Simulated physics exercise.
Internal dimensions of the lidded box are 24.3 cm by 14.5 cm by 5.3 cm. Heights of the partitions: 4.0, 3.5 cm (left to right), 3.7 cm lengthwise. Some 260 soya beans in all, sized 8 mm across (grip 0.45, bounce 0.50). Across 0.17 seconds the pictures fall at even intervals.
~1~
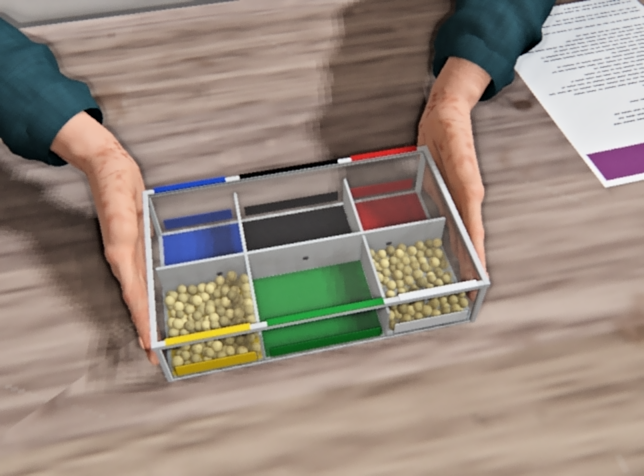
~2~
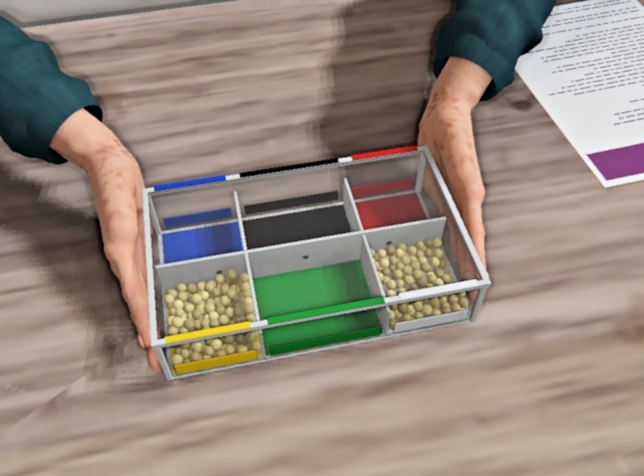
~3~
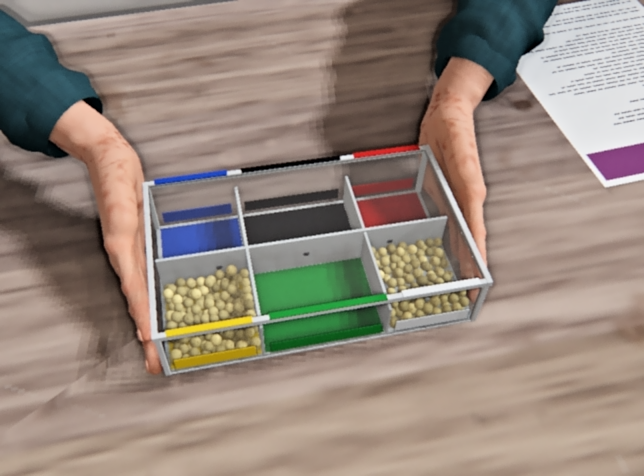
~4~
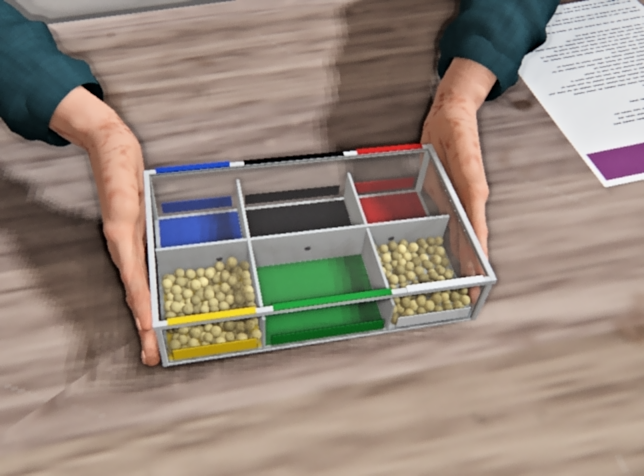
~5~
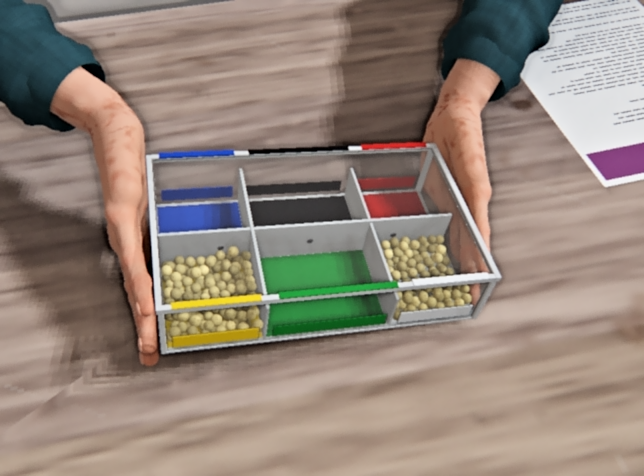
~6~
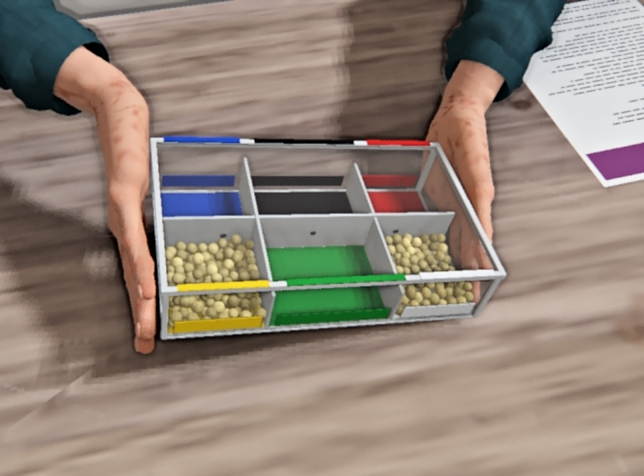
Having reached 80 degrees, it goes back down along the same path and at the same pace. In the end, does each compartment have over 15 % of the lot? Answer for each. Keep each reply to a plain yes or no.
Here goes: Red no; blue no; green no; yellow yes; white yes; black no.
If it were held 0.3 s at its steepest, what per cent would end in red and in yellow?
In that case red keeps 5% and yellow keeps 40%.
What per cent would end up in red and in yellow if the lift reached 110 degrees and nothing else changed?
In per cent, red gets 10, yellow gets 30.
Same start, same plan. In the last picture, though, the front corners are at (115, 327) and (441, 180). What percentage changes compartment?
My guess is close to 35 per cent.
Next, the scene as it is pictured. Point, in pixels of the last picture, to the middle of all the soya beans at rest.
Somewhere around (366, 287) in the final frame.
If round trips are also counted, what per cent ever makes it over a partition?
Roughly 10 in a hundred.
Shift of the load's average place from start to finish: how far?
It shifts by roughly 2.5 cm.
Then, 0.67 s after the last picture, tilt 80 degrees; green 5 %, yellow 50 %, white 45 %.
Then, 1.11 s after the last picture, tilt 35 degrees; green 5 %, yellow 45 %, white 50 %.
Then, 1.63 s after the last picture, tilt 0 degrees; green 5 %, yellow 45 %, white 50 %.
In the end, red 0 %, blue 0 %, green 5 %, yellow 45 %, white 50 %, black 0 %.
